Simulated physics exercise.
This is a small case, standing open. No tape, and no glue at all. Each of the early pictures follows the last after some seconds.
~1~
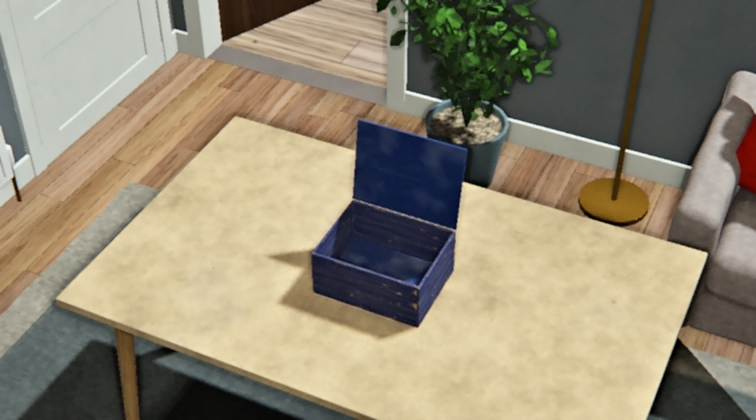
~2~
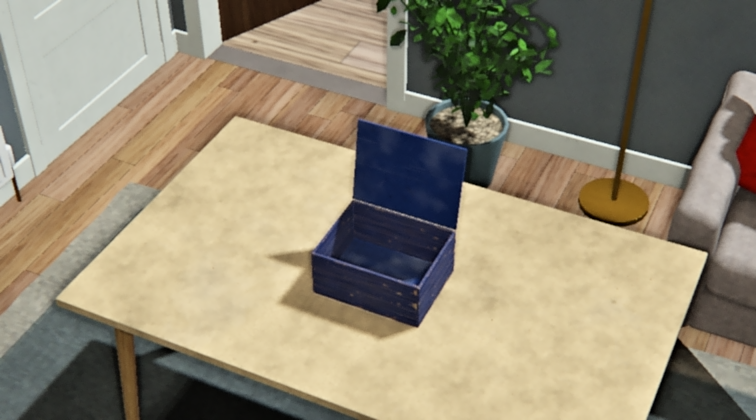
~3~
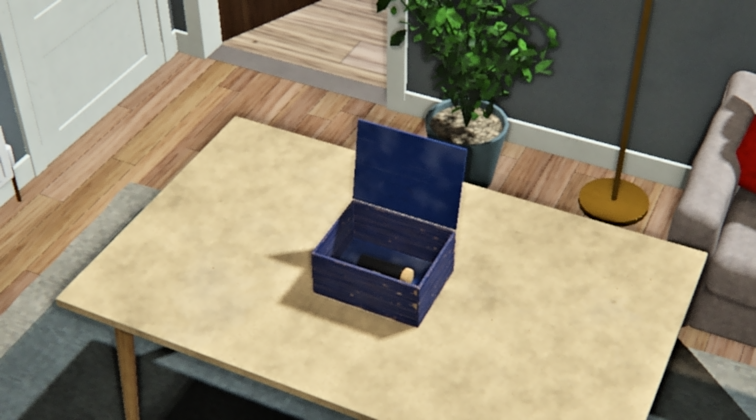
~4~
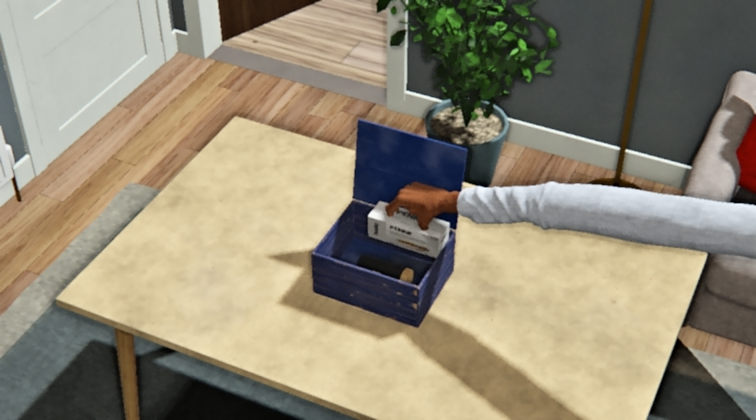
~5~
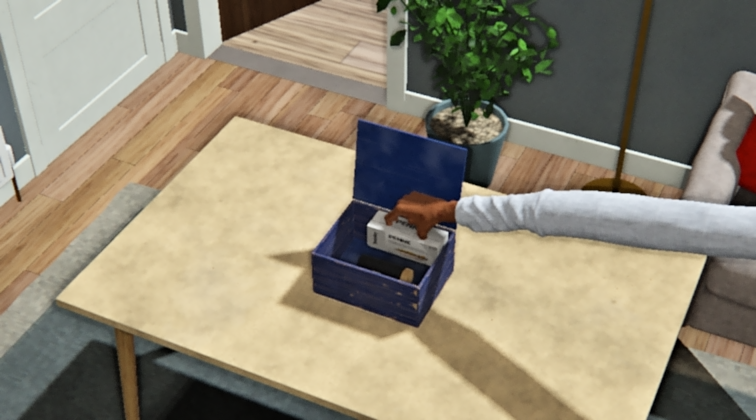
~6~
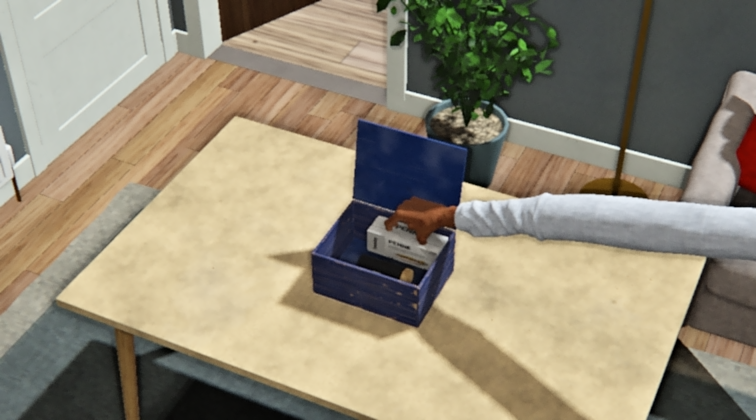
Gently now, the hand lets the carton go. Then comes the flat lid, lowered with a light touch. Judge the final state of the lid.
Yep, the box gets its lid on.
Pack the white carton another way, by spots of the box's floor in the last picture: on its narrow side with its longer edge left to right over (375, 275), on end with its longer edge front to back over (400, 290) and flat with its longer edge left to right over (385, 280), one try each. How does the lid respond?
Lid down; lid left open; lid down.
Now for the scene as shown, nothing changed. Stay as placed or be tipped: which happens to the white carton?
In the end, the white carton keeps its orientation.
Then, 1.10 s on from there, lid starting down; white carton shifted a little near (408, 257); black shaker shifted about its own width.
Then, 1.80 s on from there, lid 43° above the rim; white carton shifted a little near (408, 257); black shaker shifted about its own width.
In the end, lid shut; moved from the start, white carton and black shaker. At the end, from the last picture's camera, white carton near (408, 257).
